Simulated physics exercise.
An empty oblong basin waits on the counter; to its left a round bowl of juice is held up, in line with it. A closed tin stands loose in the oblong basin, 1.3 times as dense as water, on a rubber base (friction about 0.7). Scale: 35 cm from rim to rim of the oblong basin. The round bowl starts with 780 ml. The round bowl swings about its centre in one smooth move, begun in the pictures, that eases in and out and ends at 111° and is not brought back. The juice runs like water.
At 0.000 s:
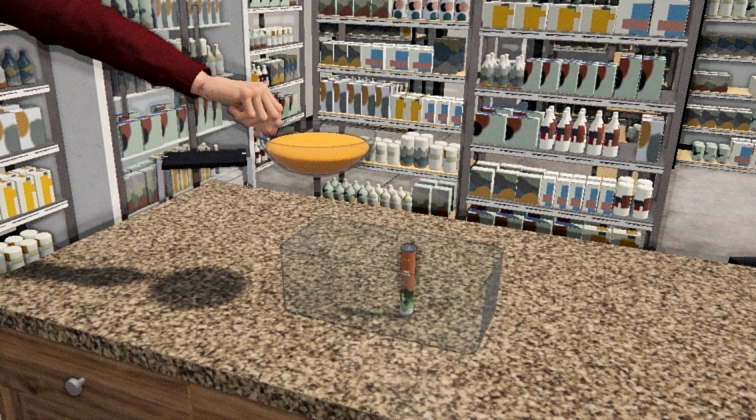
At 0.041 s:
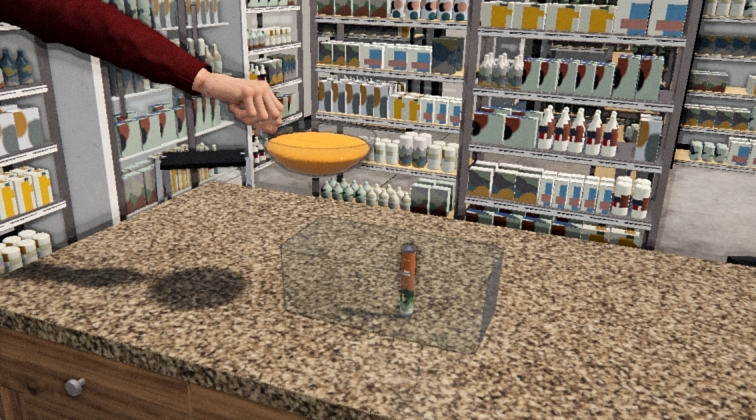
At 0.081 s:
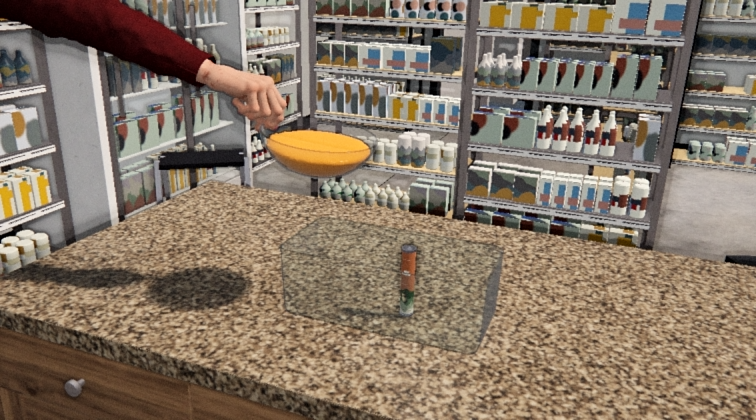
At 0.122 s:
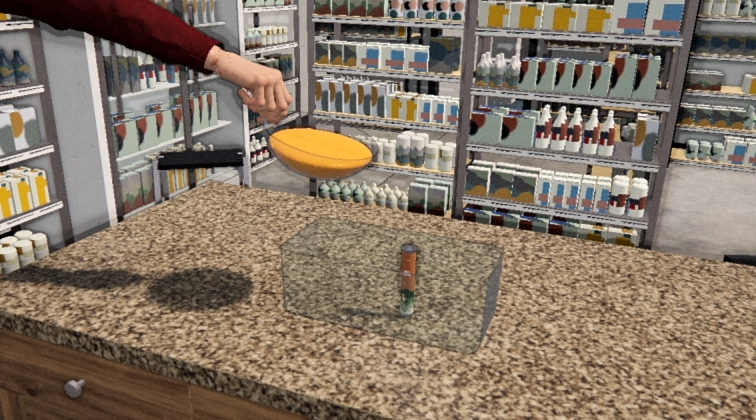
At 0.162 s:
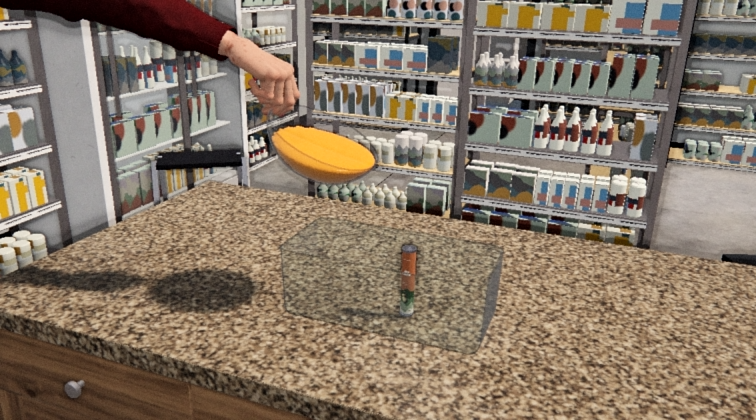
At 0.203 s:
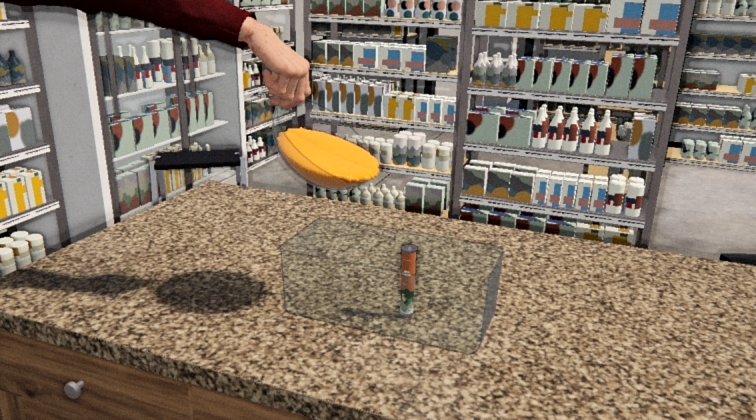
An arm in a dark red sleeve reaches in from the upper left over a speckled brown counter, seen from slightly above in a shop lined with stocked shelves. A clear rectangular basin holds an upright orange-and-green tin, and a rounded orange bowl hangs above and to its left. The bowl smoothly tilts down to the right as the hand shifts rightward and rises, the camera staying still.
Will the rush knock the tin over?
The tin goes over.
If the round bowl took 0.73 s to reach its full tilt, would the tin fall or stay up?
Then it topples.
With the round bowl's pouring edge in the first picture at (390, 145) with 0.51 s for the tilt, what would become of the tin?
Then it falls.
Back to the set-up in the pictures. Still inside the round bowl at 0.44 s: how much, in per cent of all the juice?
About 0 per cent.
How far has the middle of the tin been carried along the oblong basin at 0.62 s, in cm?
About 3 cm.
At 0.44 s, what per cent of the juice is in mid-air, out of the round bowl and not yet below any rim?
Near 16 in a hundred.
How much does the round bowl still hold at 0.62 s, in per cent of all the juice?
Near 0 in a hundred.
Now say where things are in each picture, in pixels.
The first frame shows tilt 0°; pouring edge (372, 140); surface from (274, 138) to (368, 150); the oblong basin's rim runs from (300, 232) to (495, 268); the tin's top is at (409, 251).
The second frame shows tilt 2°; pouring edge (372, 142); surface from (274, 137) to (368, 151).
The third frame shows tilt 7°; pouring edge (373, 148); surface from (275, 134) to (368, 154).
The fourth frame shows tilt 15°; pouring edge (374, 157); surface from (277, 131) to (368, 158).
The fifth frame shows tilt 26°; pouring edge (373, 168); surface from (281, 129) to (366, 161).
The sixth frame shows tilt 38°; pouring edge (369, 180); surface from (286, 131) to (360, 164); 4 per cent is over the edge.
By 0.44 s the tilt is 107° and 0 per cent is still to pour; the tin stands where it began.
By 0.62 s the tilt is 111° and 0 per cent is still to pour; the tin leans 15°.
By 0.81 s the tilt is 111° and 0 per cent is still to pour; the tin lies on its side.
By 1.01 s the tilt is 111° and 0 per cent is still to pour; the tin lies on its side.
At rest the tin lies on its side.
